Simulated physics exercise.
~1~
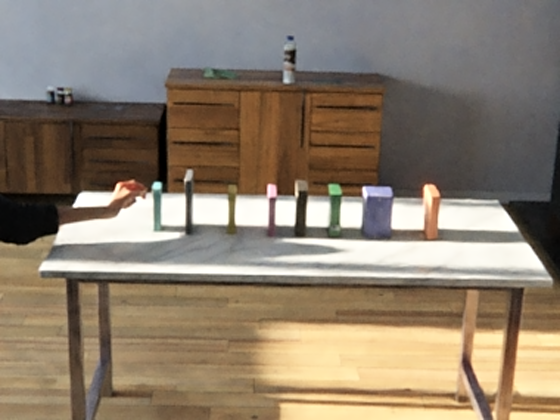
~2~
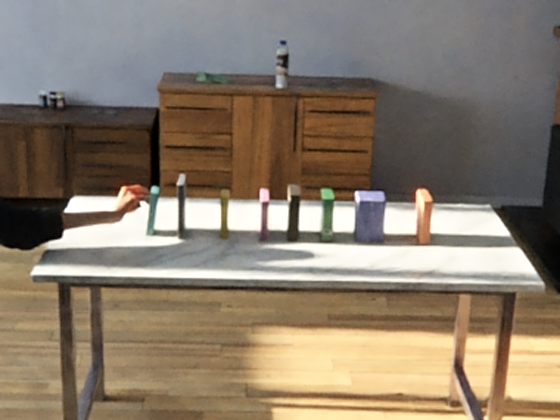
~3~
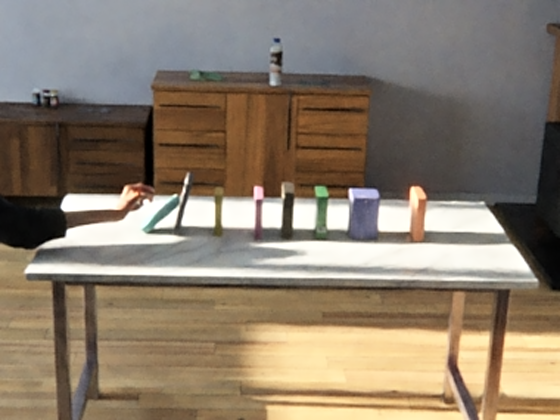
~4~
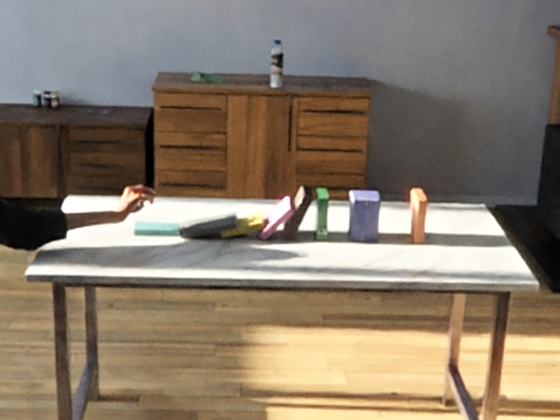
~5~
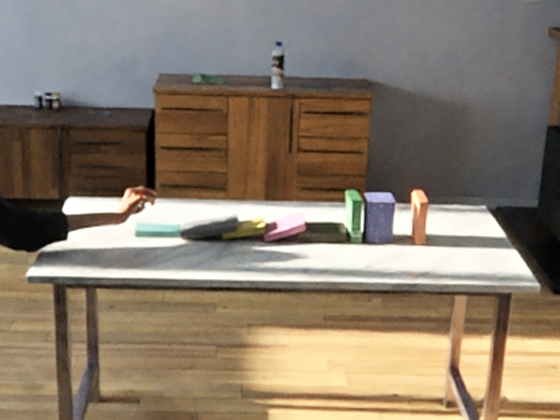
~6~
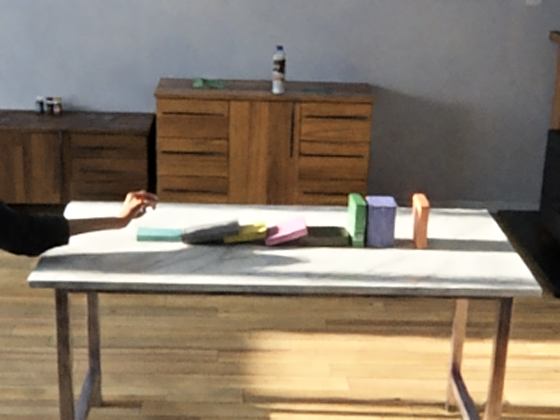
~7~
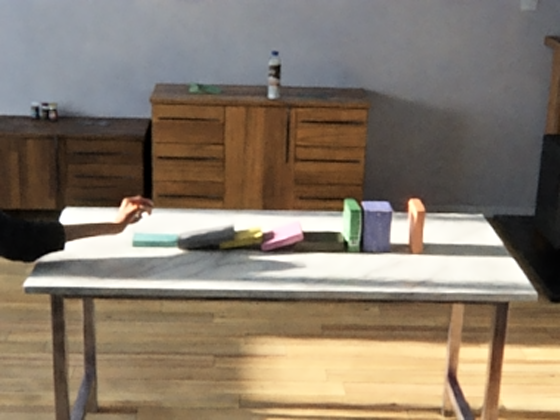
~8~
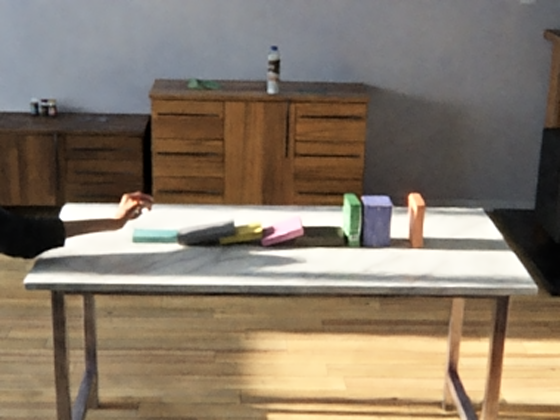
On a marble-topped table, a hand tips the turquoise board, toppling four more before three stay upright.
